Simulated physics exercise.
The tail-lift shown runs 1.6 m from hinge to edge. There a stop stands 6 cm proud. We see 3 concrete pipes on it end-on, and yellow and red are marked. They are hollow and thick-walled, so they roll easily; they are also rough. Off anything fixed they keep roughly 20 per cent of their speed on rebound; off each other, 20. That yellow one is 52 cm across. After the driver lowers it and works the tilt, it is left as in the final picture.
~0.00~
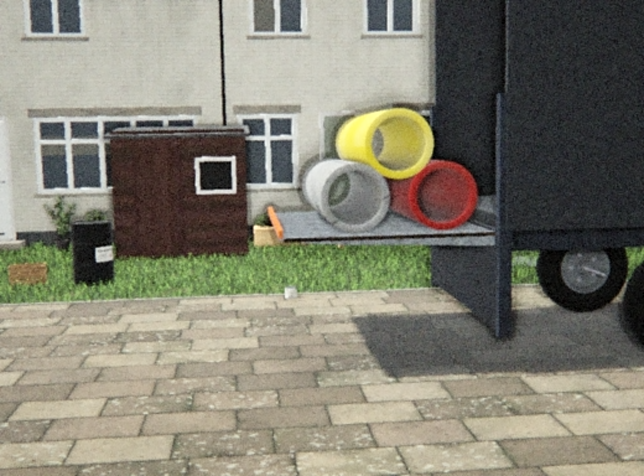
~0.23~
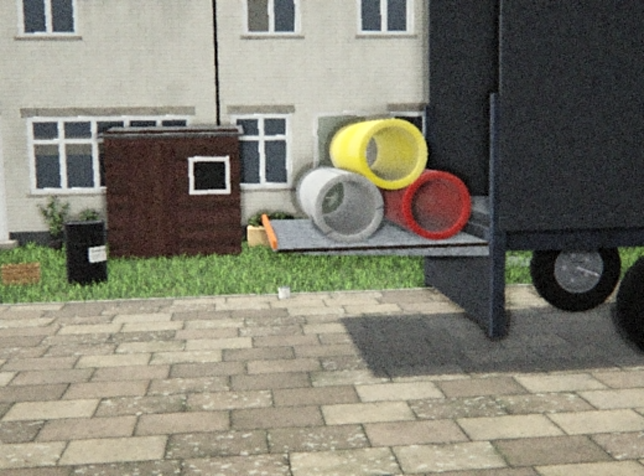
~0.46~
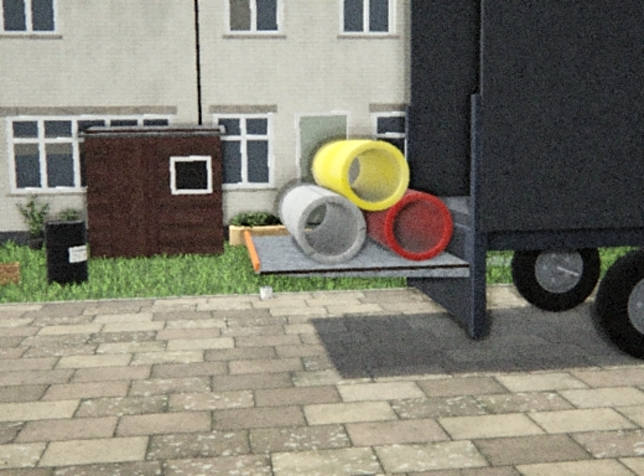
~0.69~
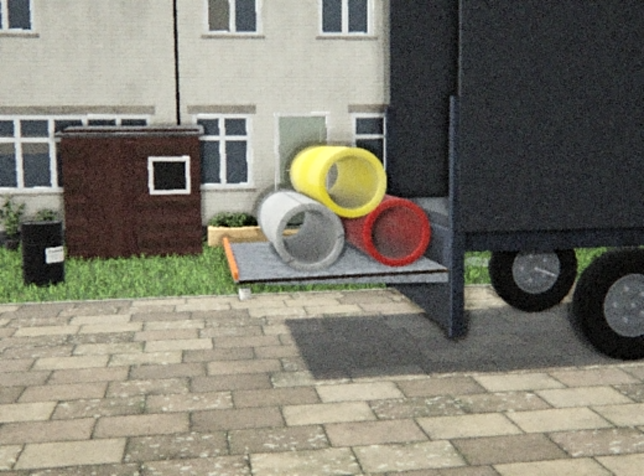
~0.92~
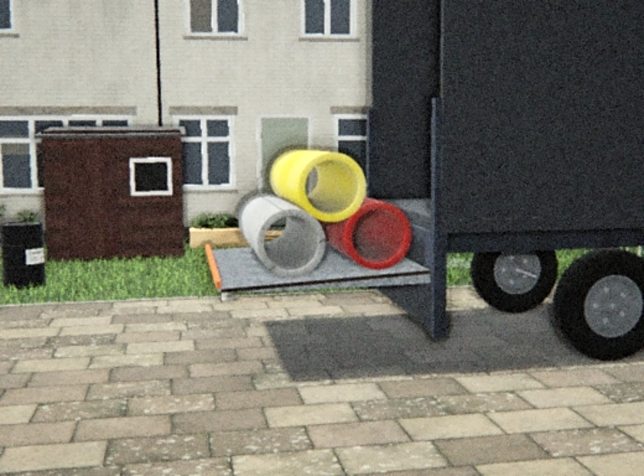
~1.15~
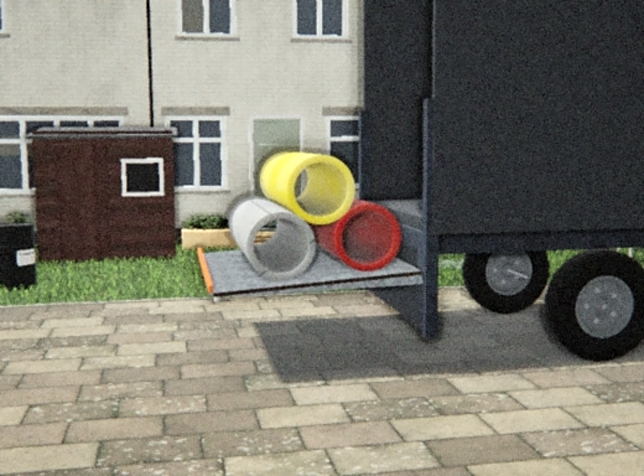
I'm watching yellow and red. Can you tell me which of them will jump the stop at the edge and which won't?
My prediction: Yellow pipe - retained. Red - retained.
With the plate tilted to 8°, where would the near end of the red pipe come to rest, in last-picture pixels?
(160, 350), roughly.
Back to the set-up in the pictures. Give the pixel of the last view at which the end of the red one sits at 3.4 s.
Around pixel (325, 242).
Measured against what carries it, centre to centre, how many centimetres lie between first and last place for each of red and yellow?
The red one comes to 40 and the yellow one to 40.
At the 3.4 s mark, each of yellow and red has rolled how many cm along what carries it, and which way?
Yellow: 35 to the left; red: 35 to the left.
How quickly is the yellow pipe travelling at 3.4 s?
Speed: Approx. 0.2 m/s.
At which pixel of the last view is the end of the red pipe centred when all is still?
It ends up close to (319, 243).
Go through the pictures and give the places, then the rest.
Yellow at (400, 144), red at (444, 196); plate level; stop at (281, 235); 2 of the 3 make up the bottom layer on the plate, in the first picture.
Yellow at (394, 154), red at (438, 206); plate level, in the second picture.
Yellow at (376, 176), red at (419, 227); plate level, in the third picture.
Yellow at (353, 183), red at (398, 233); plate tilted 1°; stop at (236, 276), in the fourth picture.
Yellow at (333, 187), red at (379, 236); plate tilted 3°, in the fifth picture.
Yellow at (322, 190), red at (368, 238); plate tilted 4°; stop at (211, 289), in the sixth picture.
After 3.4 s, yellow is up on others, 55 cm from the stop, rolling right; red is on the plate, 85 cm from the stop, rolling right; 0 of 3 are off.
At rest (6.5 s), yellow is up on others, 50 cm from the stop; red is on the plate, 85 cm from the stop; 0 of 3 are off.
